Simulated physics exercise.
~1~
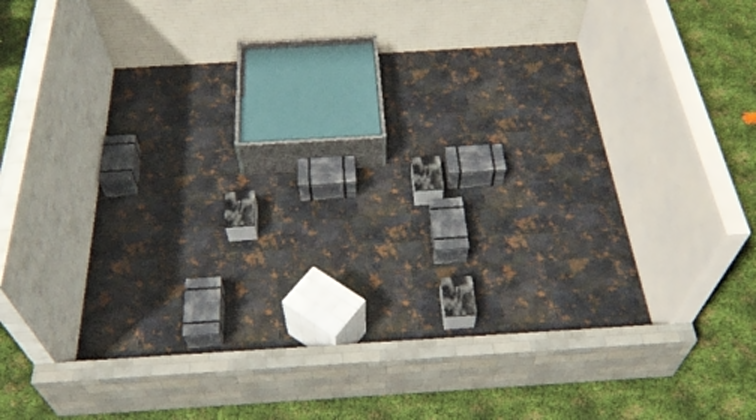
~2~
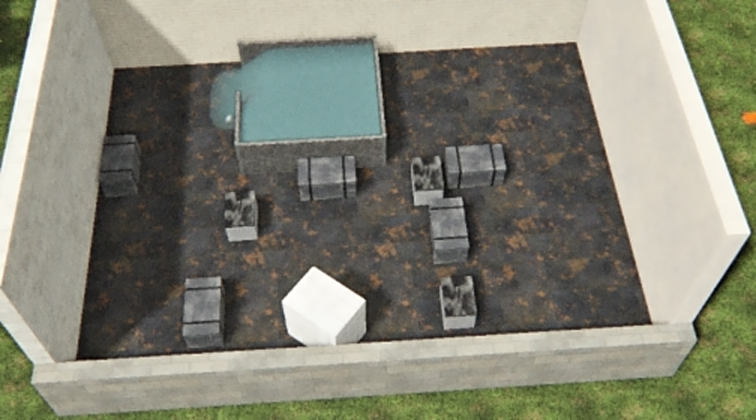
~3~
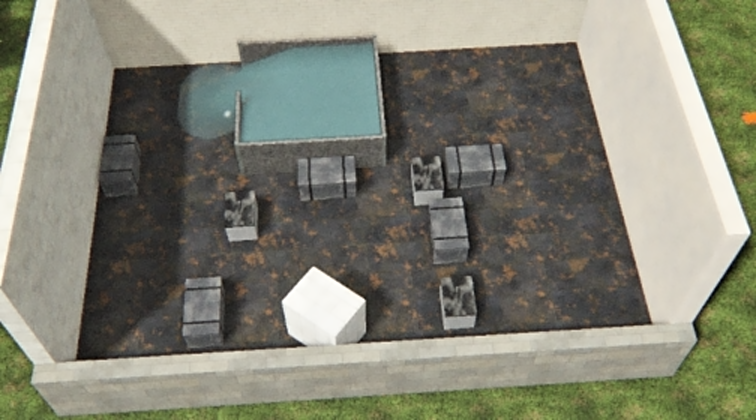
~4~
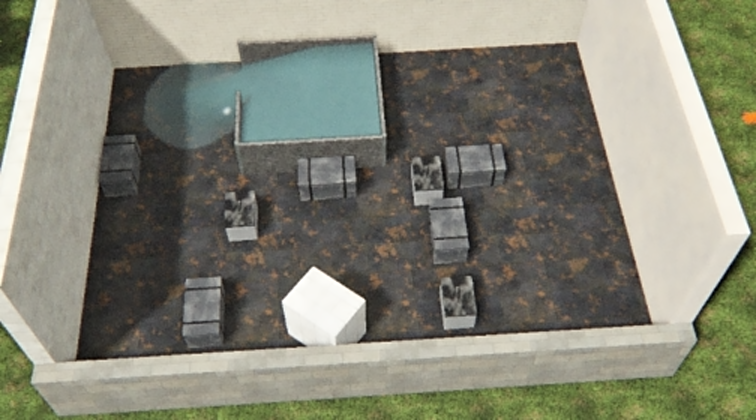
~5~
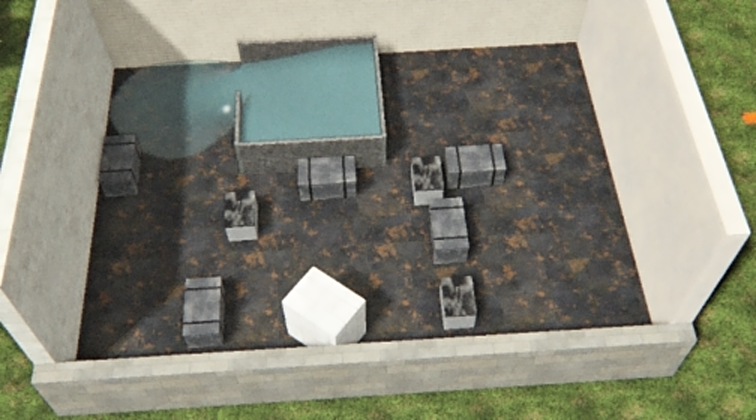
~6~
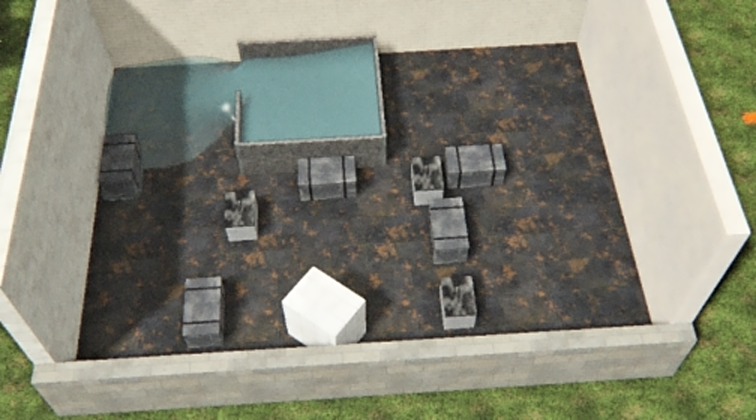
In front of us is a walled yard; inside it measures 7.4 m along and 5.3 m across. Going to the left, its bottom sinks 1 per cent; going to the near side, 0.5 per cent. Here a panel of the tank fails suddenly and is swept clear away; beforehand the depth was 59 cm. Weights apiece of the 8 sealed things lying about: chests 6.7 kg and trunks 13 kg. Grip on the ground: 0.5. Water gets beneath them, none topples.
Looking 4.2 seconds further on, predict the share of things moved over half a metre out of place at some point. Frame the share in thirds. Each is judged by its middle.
Seems to me it will amount to a middle share.
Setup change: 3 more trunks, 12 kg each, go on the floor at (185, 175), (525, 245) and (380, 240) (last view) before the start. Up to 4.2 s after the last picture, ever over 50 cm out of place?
Beyond it, within it, within it.
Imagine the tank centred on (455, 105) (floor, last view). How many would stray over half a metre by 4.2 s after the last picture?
Count: 2.
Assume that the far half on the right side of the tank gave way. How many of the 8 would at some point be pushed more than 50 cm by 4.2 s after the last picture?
In that case the number is 1.
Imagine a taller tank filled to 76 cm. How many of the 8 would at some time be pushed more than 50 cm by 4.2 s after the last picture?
Then it comes to 3.
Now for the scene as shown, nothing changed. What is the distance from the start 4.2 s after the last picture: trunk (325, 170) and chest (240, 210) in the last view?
Shifts in order: 0 cm; 100 cm.
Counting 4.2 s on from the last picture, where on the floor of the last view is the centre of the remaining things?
I'd put it close to (372, 240) in the last view.
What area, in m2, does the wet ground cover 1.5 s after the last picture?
10.5 m2.
Then, 0.4 s after the last picture 0 of 8 are over 50 cm from their spots; 0 afloat.
Then, 1.5 s after the last picture 1 of 8 are over 50 cm from their spots; 0 afloat.
Then, 2.8 s after the last picture 1 of 8 are over 50 cm from their spots; 1 afloat.
Then, 4.2 s after the last picture 3 of 8 are over 50 cm from their spots, and 3 have been at some point; 2 afloat.
